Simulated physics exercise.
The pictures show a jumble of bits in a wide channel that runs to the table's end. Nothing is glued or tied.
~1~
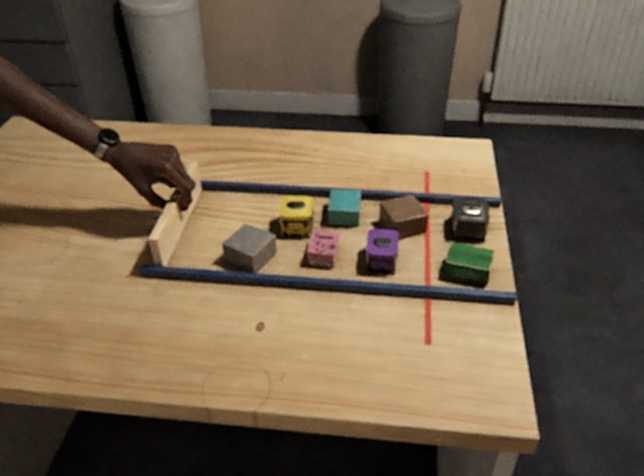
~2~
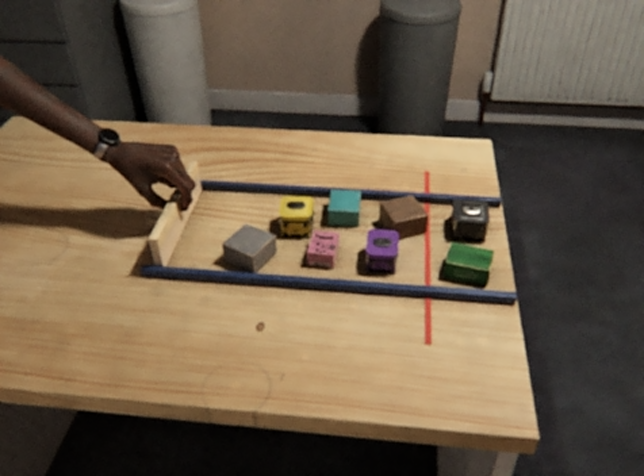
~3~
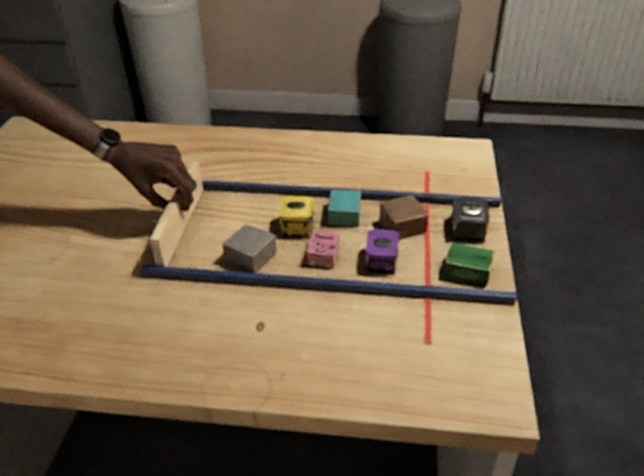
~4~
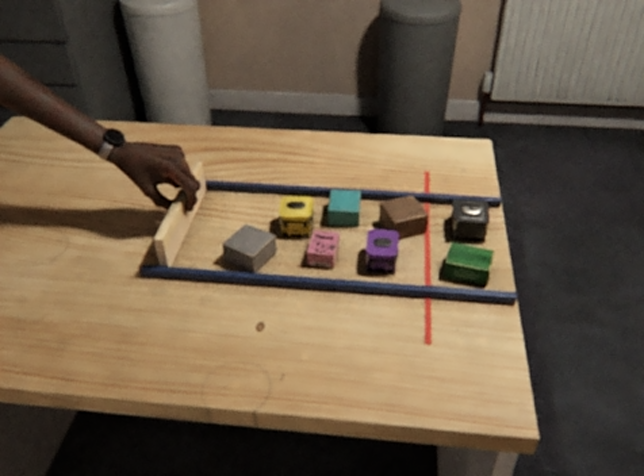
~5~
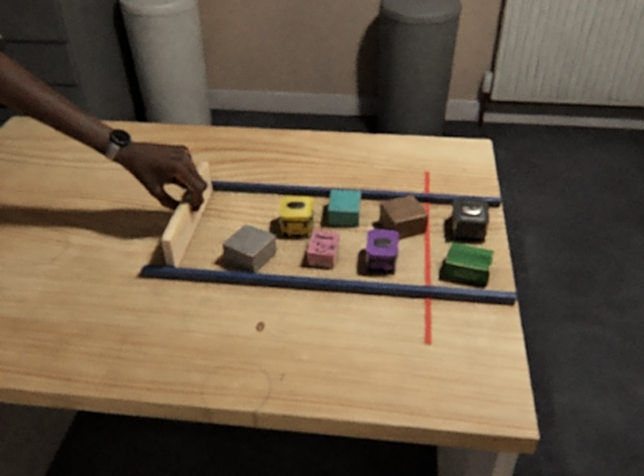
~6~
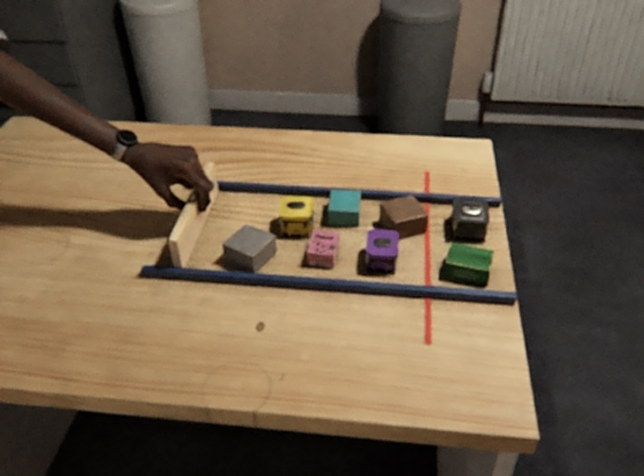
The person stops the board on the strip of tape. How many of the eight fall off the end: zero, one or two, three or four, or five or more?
Outcome: The number that fall off is one or two.
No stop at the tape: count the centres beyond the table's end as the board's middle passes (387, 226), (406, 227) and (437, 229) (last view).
Past the end: 0, 1 and 3.
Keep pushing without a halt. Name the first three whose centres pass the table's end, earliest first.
They are the green box, then the black case, then the purple case.
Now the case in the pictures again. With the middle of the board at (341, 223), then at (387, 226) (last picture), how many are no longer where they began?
By then 6, and 8.
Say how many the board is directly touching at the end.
The number is 3.
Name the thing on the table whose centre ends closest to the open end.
Foremost is the purple case.
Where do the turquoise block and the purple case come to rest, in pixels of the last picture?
About (446, 206), and the other about (512, 261).
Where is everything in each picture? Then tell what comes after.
Black case (470, 220); green box (469, 263); brown block (403, 217); board (178, 212); tape (428, 244), in the first picture.
Green box (469, 264); pink box (324, 249), in the second picture.
Brown block (403, 217); grey block (250, 248), in the third picture.
Black case (470, 220); board (183, 212), in the fourth picture.
Green box (469, 264); yellow case (297, 216), in the fifth picture.
Black case (470, 220); green box (469, 264); brown block (403, 217); board (196, 213); tape (428, 244), in the sixth picture.
Early on, none off yet; black case at rest near (470, 220); green box at rest near (469, 264); brown block at rest near (403, 217).
Finally, the number that fall off is one or two; lost, green box and black case.
